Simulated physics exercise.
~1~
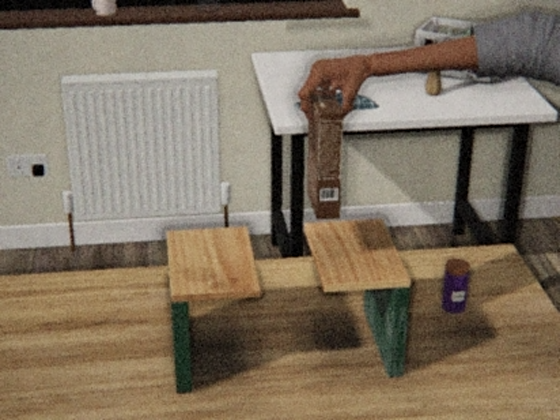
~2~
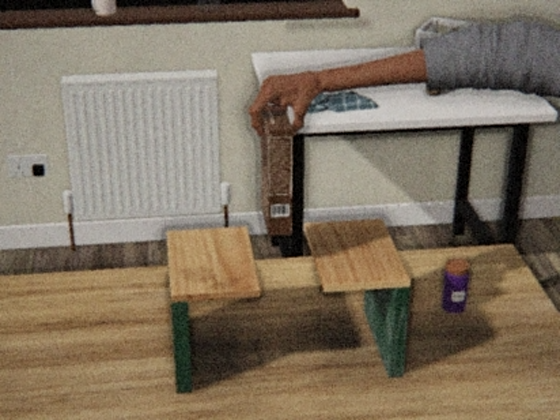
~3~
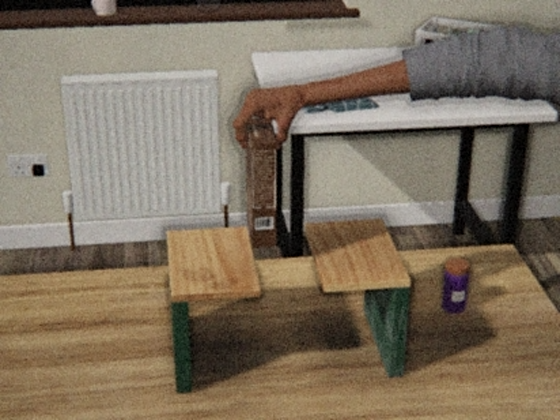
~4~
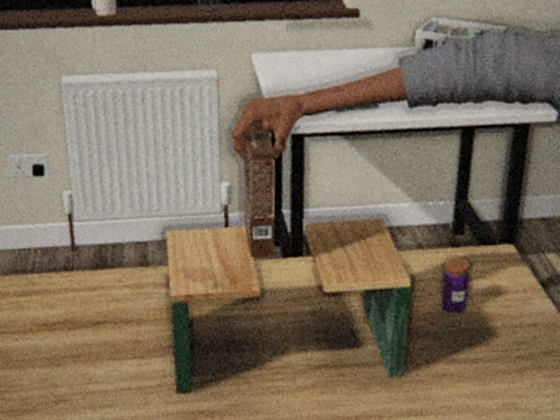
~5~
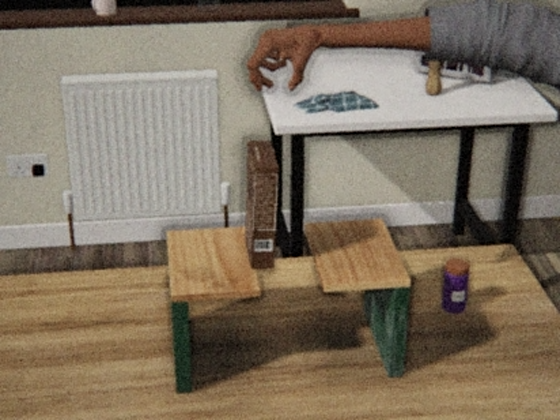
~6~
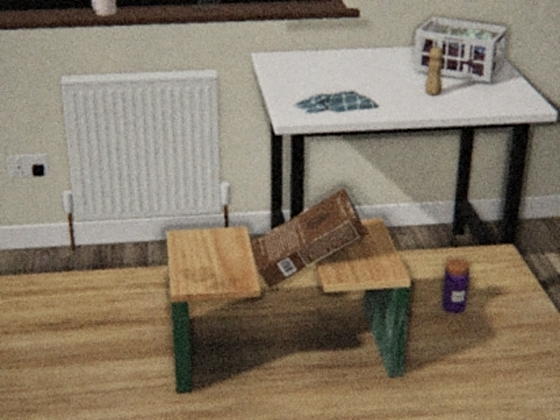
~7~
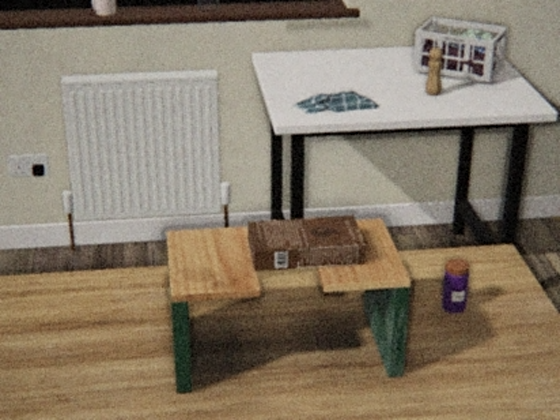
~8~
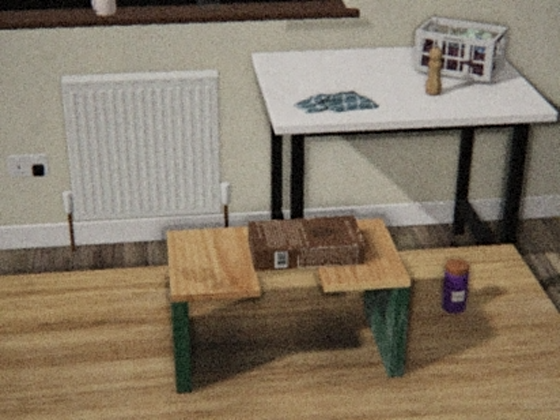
On a wooden table, a hand lowered a brown packet upright by the gap between two small ledges and let go; it toppled to the right and came to rest lying across both ledges, while a purple shaker stayed put.
